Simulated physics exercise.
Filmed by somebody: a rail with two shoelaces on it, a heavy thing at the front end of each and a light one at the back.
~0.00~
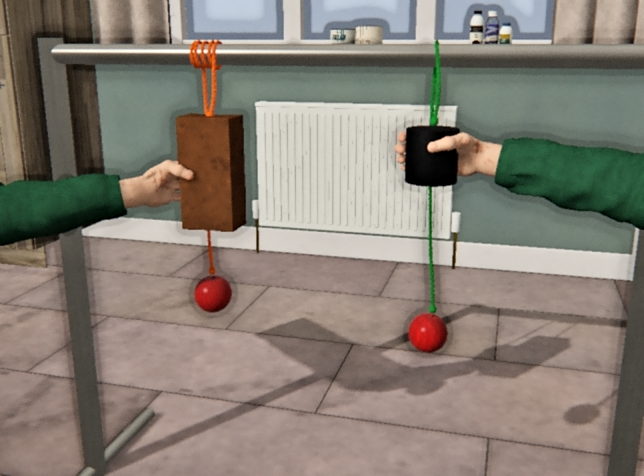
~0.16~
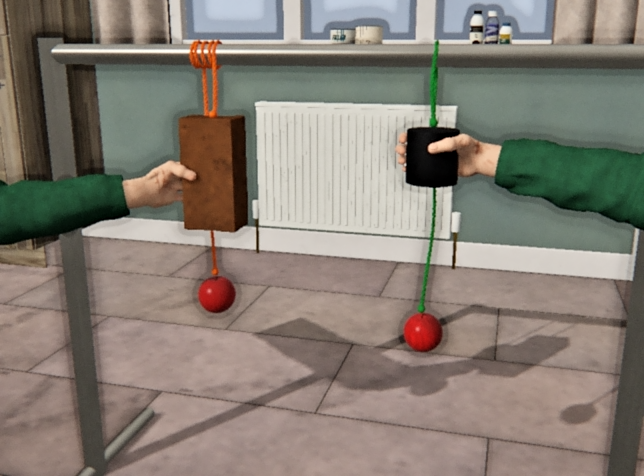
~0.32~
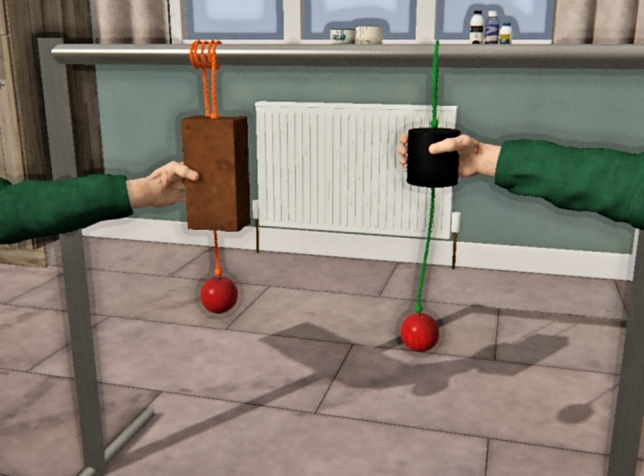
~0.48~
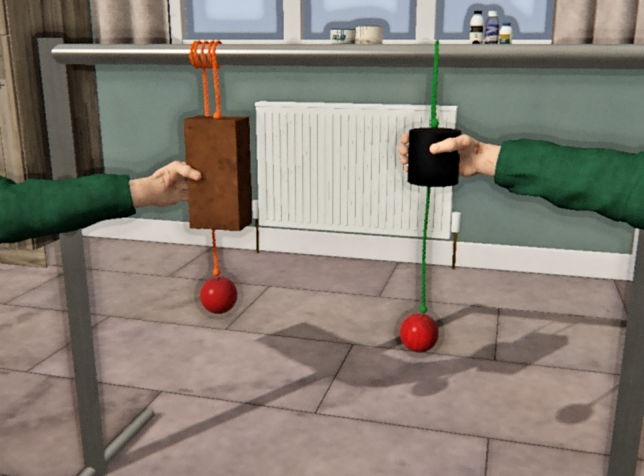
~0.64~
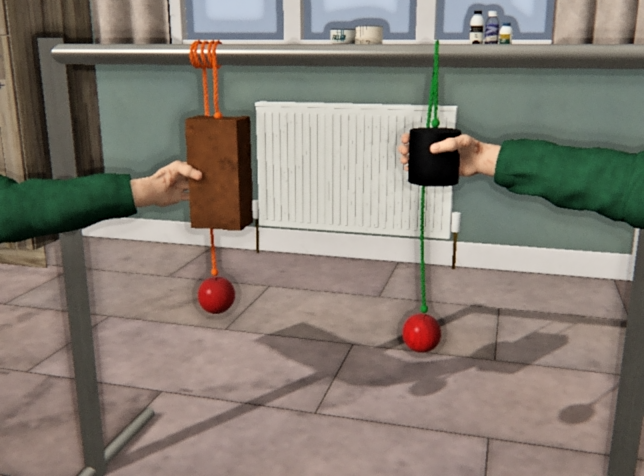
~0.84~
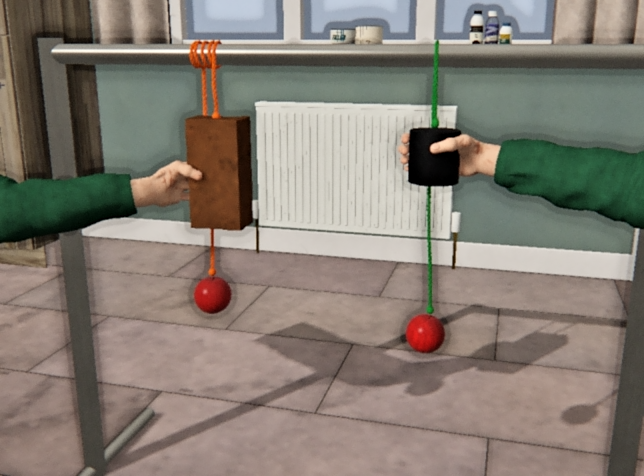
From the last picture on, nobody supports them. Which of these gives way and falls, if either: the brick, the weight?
The brick remains in place; the weight goes down.
After 1.24 s, brick hanging near (220, 179); weight dropping near (425, 329).
After 1.56 s, brick hanging near (220, 182); weight on the floor.
At rest, brick hanging near (219, 182); weight on the floor. The brick stays hanging and the weight drops.
